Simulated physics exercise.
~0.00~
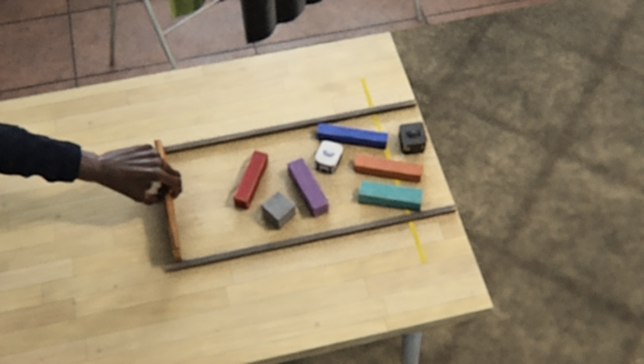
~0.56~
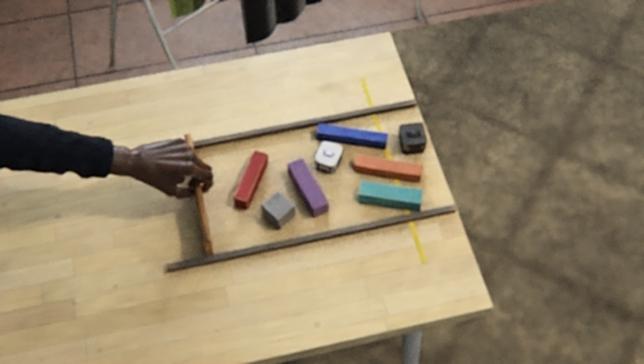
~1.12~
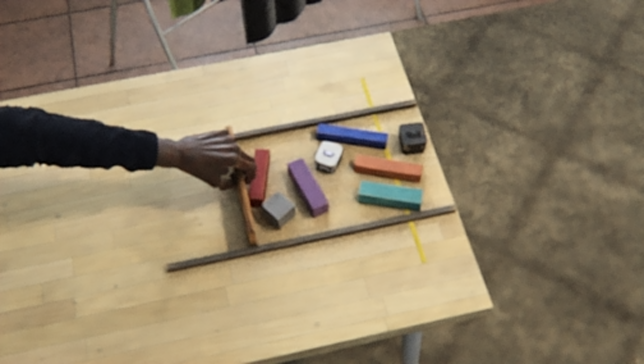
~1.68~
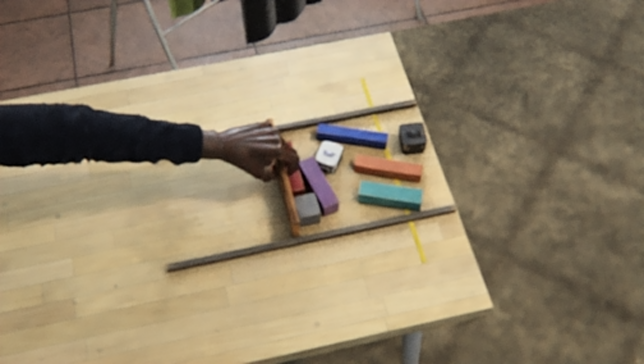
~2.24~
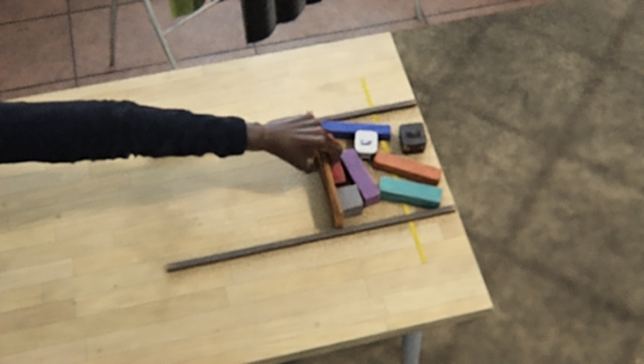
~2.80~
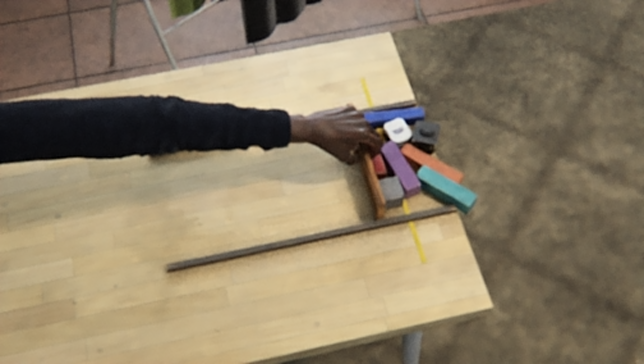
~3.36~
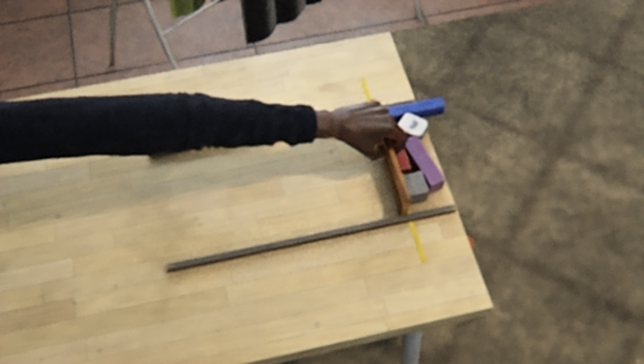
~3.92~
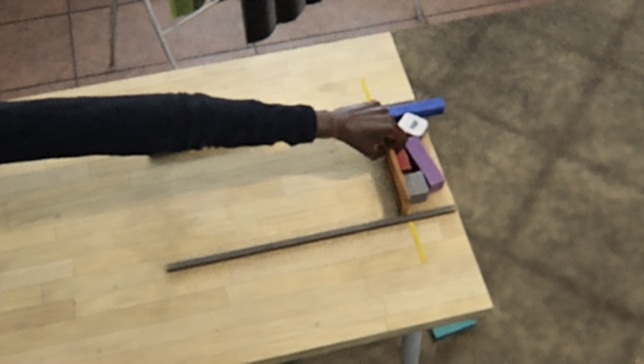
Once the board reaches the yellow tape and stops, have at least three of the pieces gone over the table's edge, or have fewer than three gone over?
At least three have gone over. The turquoise bar, the orange bar and the black block leave the table, while the blue, white, purple, red and grey pieces stay on it.
